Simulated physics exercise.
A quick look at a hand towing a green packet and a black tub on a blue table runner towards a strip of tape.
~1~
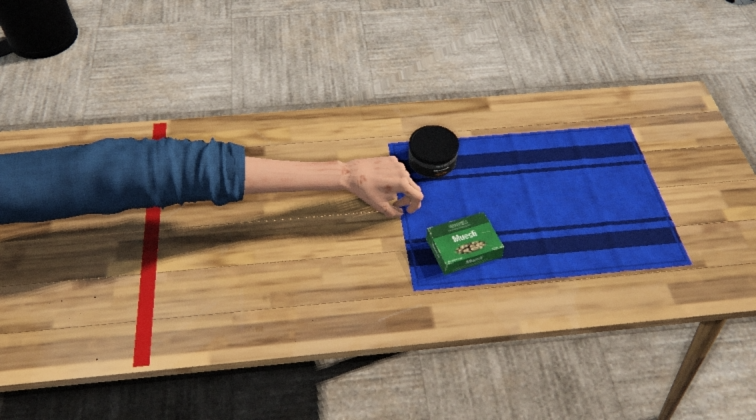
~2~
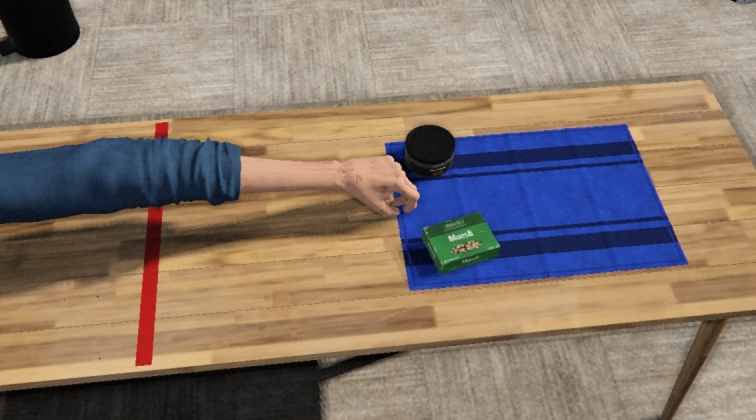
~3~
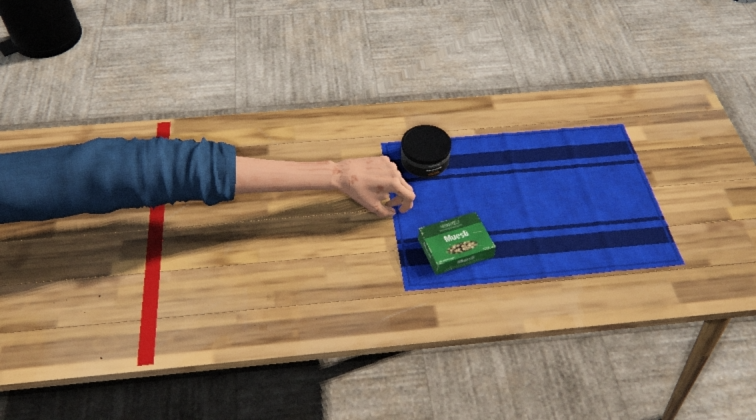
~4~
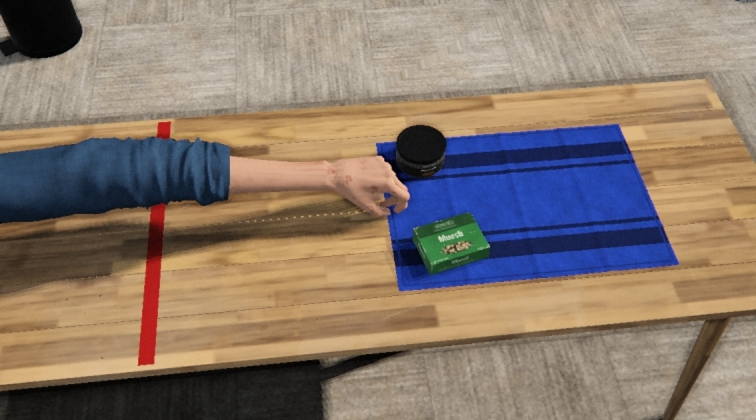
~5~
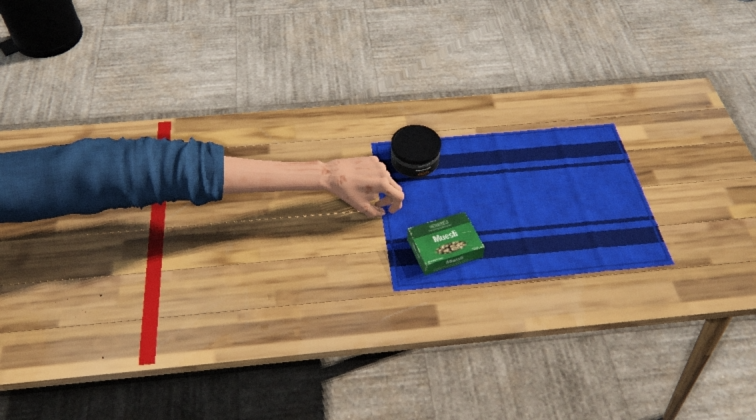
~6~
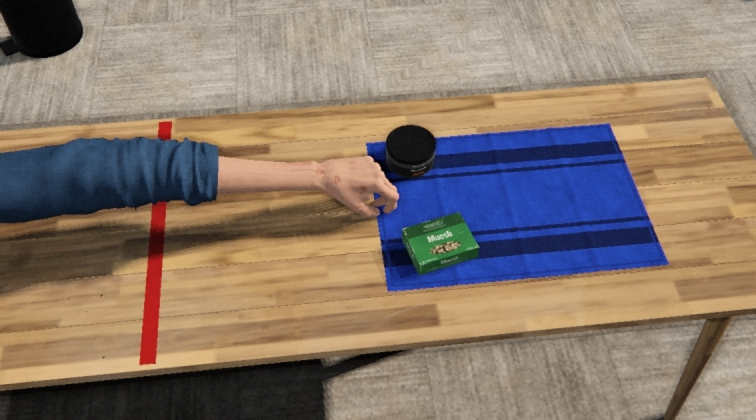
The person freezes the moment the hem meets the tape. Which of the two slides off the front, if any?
As it turns out, the green packet stays on the cloth. The black tub remains aboard.
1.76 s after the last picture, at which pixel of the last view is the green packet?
At about (222, 263).
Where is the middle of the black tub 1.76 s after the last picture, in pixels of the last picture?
Close to (211, 168).
Then, 1.76 s after the last picture, hem at the tape; green packet on the cloth near (222, 263); black tub on the cloth near (210, 168).
Then, 1.87 s after the last picture, hem at the tape; green packet on the cloth near (214, 264); black tub on the cloth near (203, 168).
At rest, hem at the tape; green packet on the cloth near (214, 264); black tub on the cloth near (203, 168). The green packet remains aboard and the black tub keeps its seat.
